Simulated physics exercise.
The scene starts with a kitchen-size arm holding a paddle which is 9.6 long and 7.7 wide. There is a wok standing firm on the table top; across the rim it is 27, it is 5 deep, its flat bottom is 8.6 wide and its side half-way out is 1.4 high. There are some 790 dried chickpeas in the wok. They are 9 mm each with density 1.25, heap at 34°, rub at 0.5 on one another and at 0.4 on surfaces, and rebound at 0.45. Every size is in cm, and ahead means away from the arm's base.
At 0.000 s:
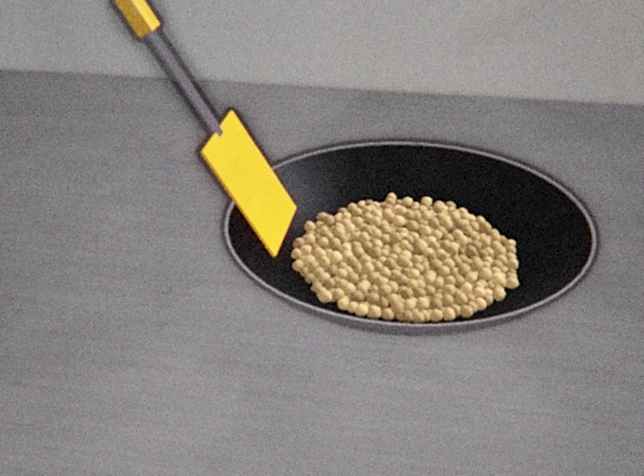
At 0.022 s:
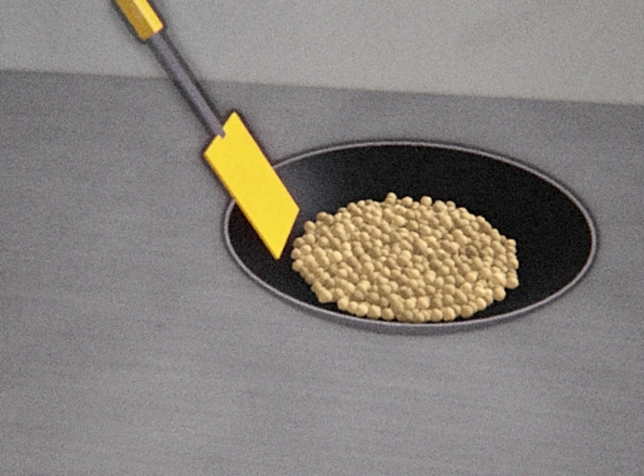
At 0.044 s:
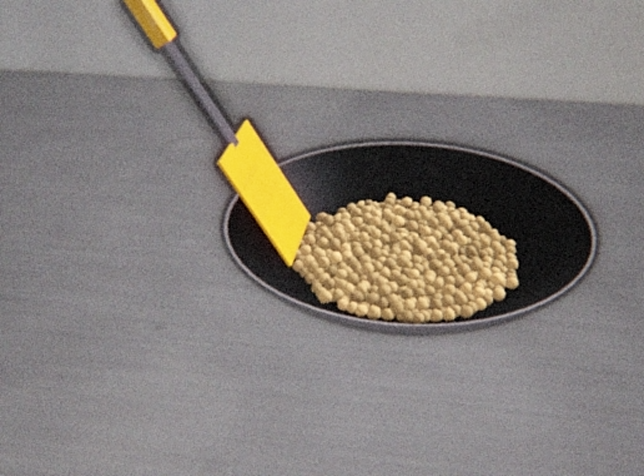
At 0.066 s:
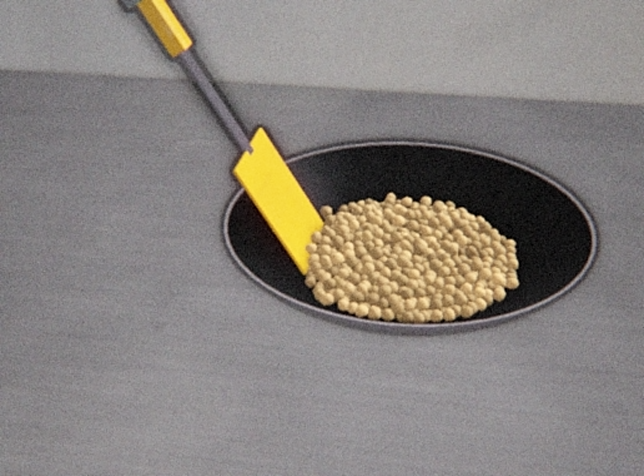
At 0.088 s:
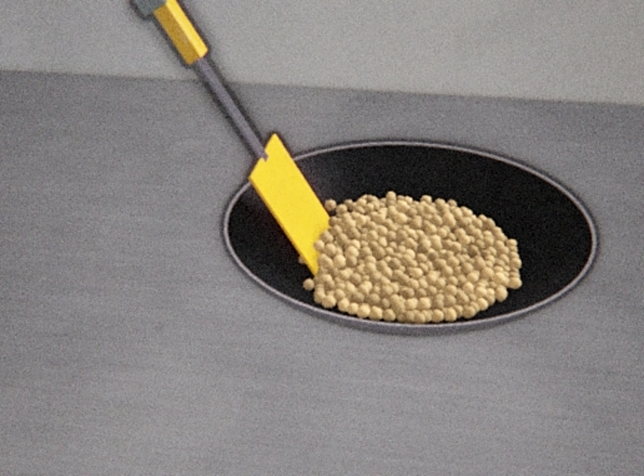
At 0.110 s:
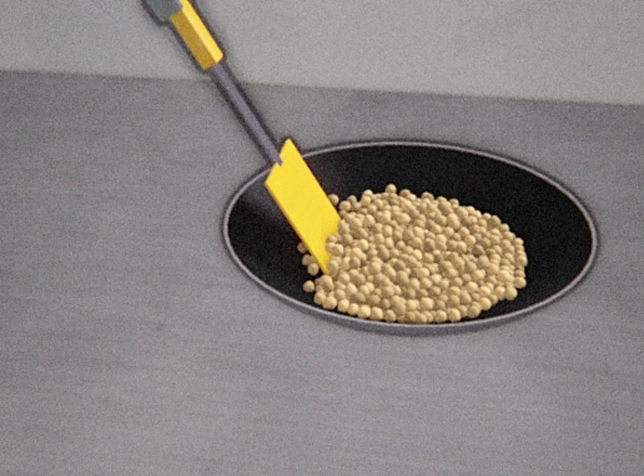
We see a yellow paddle on a grey shaft slant down into a dark wok of dried chickpeas, moving right and slightly downward into the heap's left edge, nudging it a little rightward while a few chickpeas slip behind the blade.
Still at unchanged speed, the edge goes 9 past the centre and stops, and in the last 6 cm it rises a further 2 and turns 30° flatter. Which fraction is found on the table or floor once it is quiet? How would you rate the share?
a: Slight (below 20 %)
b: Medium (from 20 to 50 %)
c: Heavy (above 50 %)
The answer is a.
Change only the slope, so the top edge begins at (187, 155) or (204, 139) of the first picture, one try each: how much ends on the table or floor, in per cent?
Some 10 per cent, then some 10 per cent.
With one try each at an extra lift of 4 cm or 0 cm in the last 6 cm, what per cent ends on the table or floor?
I'd put it near 10 in a hundred, then near 15 in a hundred.
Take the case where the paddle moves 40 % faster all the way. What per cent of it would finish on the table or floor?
The share on the table or floor would be about 20 percent.
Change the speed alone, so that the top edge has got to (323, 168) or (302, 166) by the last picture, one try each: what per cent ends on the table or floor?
Respectively, around 35 and 25 per cent.
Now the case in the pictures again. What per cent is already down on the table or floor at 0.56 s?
Share at that moment: About 10 %.
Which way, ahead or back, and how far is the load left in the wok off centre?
About 4.5 cm ahead.
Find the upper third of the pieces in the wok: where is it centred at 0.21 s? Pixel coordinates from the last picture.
Estimated point: Close to (480, 248).
By 0.21 s, sloping 59°, highest piece 4 above the table; 793 in the wok.
By 0.31 s, sloping 47°, highest piece 6 above the table; 793 in the wok.
By 0.56 s, sloping 29°, highest piece 6 above the table; 702 in the wok, 86 on the table or floor, 5 on the blade or in flight.
By 1.61 s, sloping 29°, highest piece 6 above the table; 701 in the wok, 92 on the table or floor.
Final count, 701 in the wok, 92 on the table or floor. That is 12 % on the table or floor.
